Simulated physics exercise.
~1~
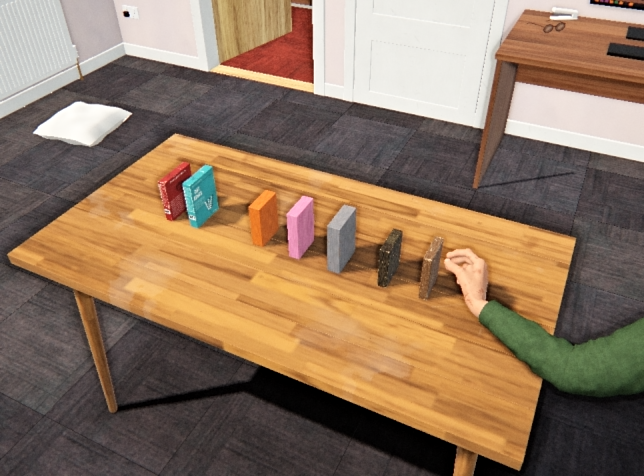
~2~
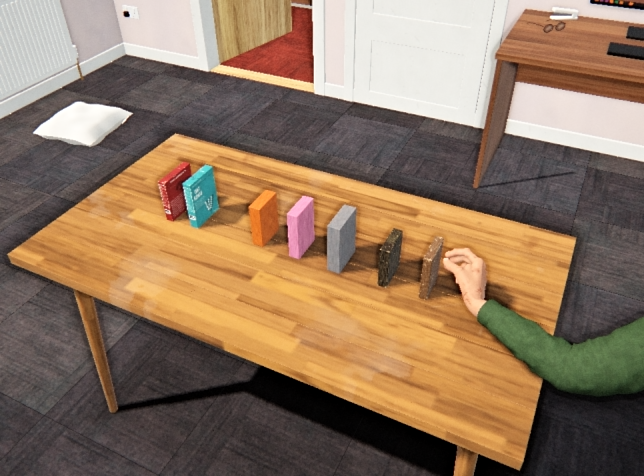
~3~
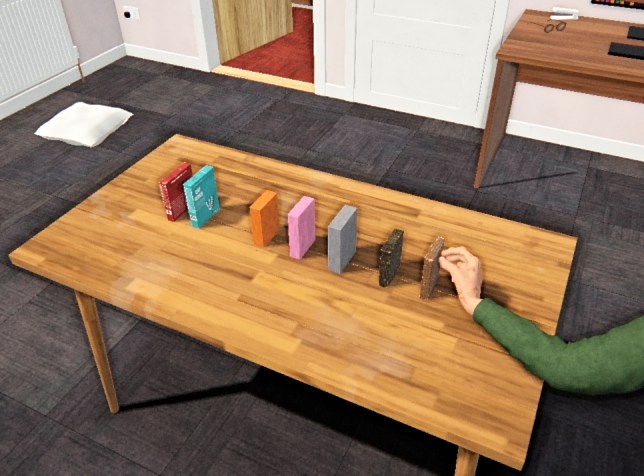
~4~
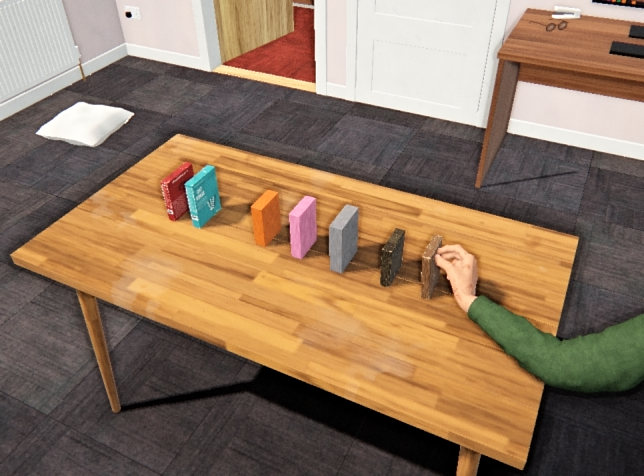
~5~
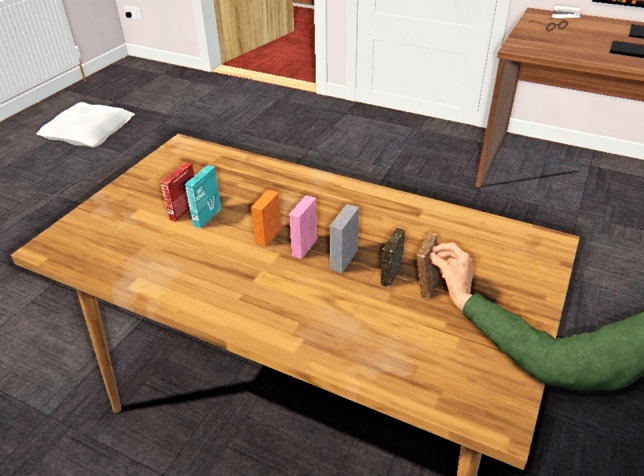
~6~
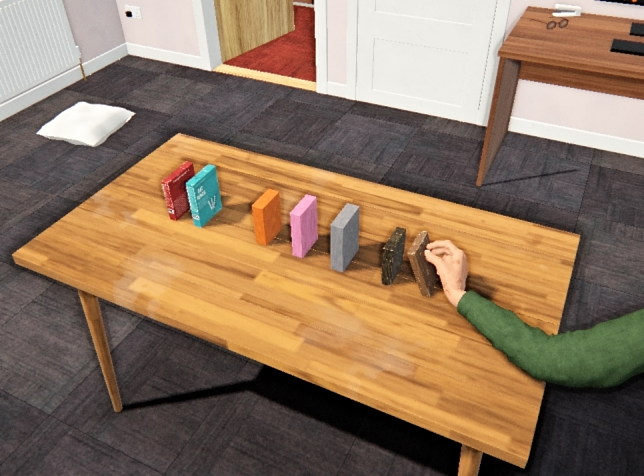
A wooden table stands on dark carpet in a pale room, seen from above at an angle, with a white cushion on the floor, a doorway onto red carpet and a desk behind. Across it from left stand red, turquoise, orange, pink, grey, black and brown upright pieces. A green-sleeved arm at right pushes the brown board, tilting it leftward toward the black block, while the view shifts very slightly.
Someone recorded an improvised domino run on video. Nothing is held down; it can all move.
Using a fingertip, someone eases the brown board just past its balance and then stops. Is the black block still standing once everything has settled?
It is thrown off balance.
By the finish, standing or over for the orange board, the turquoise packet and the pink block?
At the end the orange board has fallen, the turquoise packet is standing, and the pink block has fallen.
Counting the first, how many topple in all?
Total count - 5.
Then, 0.40 s on from there, brown board 76° over; black block on its side near (369, 259); grey board turned 11° from how it was put.
Then, 0.90 s on from there, brown board 76° over; black block on its side near (367, 262); grey board turned 72° from how it was put; pink block turned 66° from how it was put.
In the end, toppled on the table, pink block, black block, orange board and grey board; turquoise packet unmoved. At the end, from the last picture's camera, black block near (367, 262).
